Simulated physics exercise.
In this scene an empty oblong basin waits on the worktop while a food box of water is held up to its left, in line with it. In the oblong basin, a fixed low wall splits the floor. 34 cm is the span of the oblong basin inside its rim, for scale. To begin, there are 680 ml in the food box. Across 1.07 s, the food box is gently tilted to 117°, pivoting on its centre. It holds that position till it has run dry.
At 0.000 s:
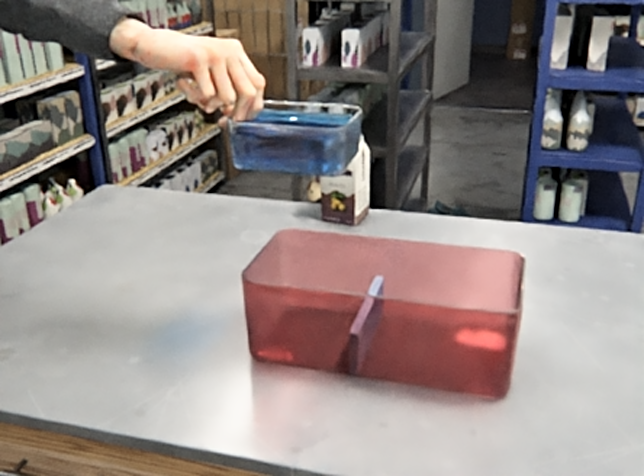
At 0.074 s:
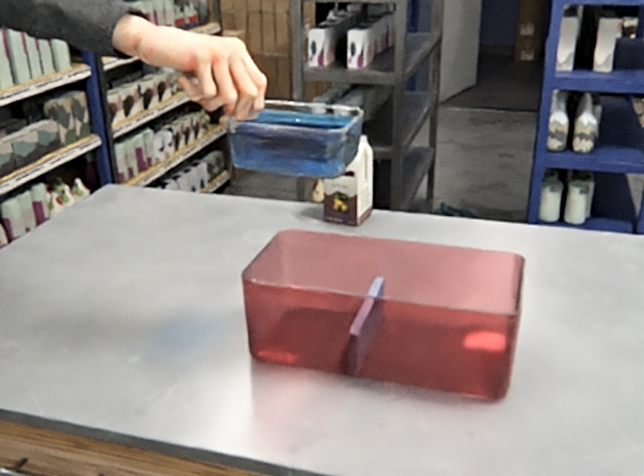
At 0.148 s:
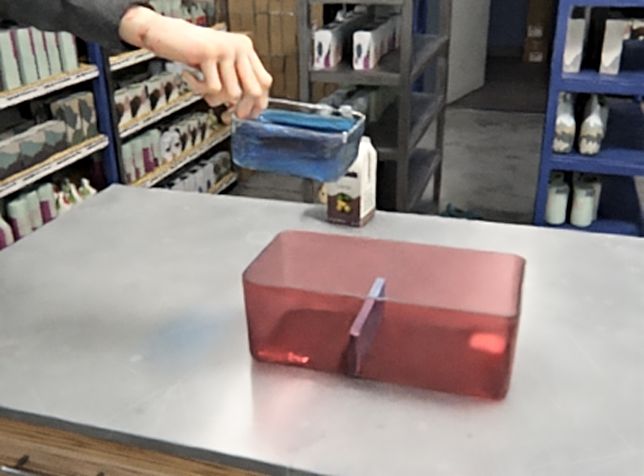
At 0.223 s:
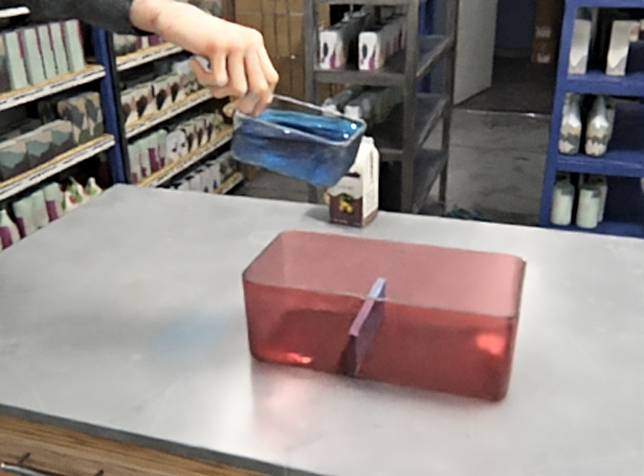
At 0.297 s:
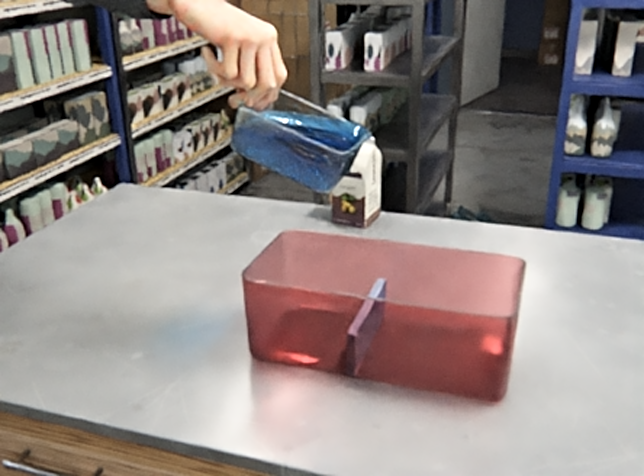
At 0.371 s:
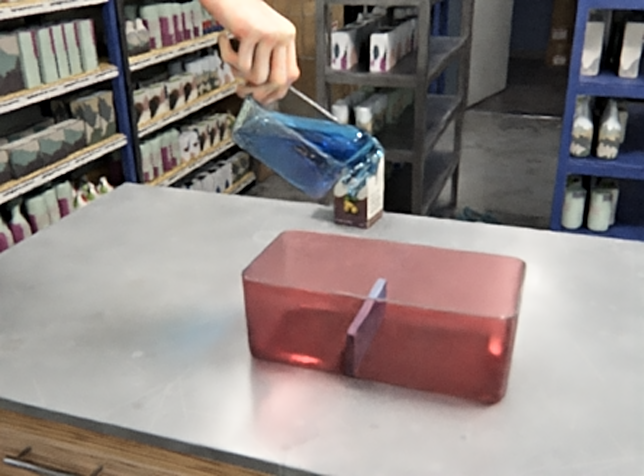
At the start, a hand holds a small clear container of blue water level above a metal worktop, behind a reddish oblong basin with a divider. The hand then gradually tilts the container, its right side dipping lower, until it slants clearly and blue water reaches over its lowered right rim.
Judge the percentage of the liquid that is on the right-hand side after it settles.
My estimate is 82 %.
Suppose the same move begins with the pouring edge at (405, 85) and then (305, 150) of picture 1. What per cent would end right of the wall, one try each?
About 95 %, then about 20 %.
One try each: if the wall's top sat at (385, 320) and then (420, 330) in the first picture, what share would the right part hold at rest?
One try each: Around 75 percent and then around 40 percent.
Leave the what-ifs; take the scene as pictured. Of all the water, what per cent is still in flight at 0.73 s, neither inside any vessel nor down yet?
Near 26 per cent at that time.
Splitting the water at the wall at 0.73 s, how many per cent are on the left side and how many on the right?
Left roughly 1, right roughly 62.
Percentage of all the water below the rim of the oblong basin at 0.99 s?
About 94 per cent.
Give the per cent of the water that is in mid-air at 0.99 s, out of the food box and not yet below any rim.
About 3 per cent.
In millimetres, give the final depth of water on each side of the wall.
Once settled, the left stands around 6 mm and the right around 20 mm.
Then, 0.73 s in, the tilt is 90° and 12 per cent is still to pour, 1 is left of the wall and 61 right of it.
Then, 0.99 s in, the tilt is 116° and 1 per cent is still to pour, 13 is left of the wall and 81 right of it.
Then, 1.27 s in, the tilt is 117° and 0 per cent is still to pour, 17 is left of the wall and 82 right of it.
Then, 1.57 s in, the tilt is 117° and 0 per cent is still to pour, 17 is left of the wall and 82 right of it.
Finally, 17 per cent lies left of the wall, 82 right of it and 2 outside.
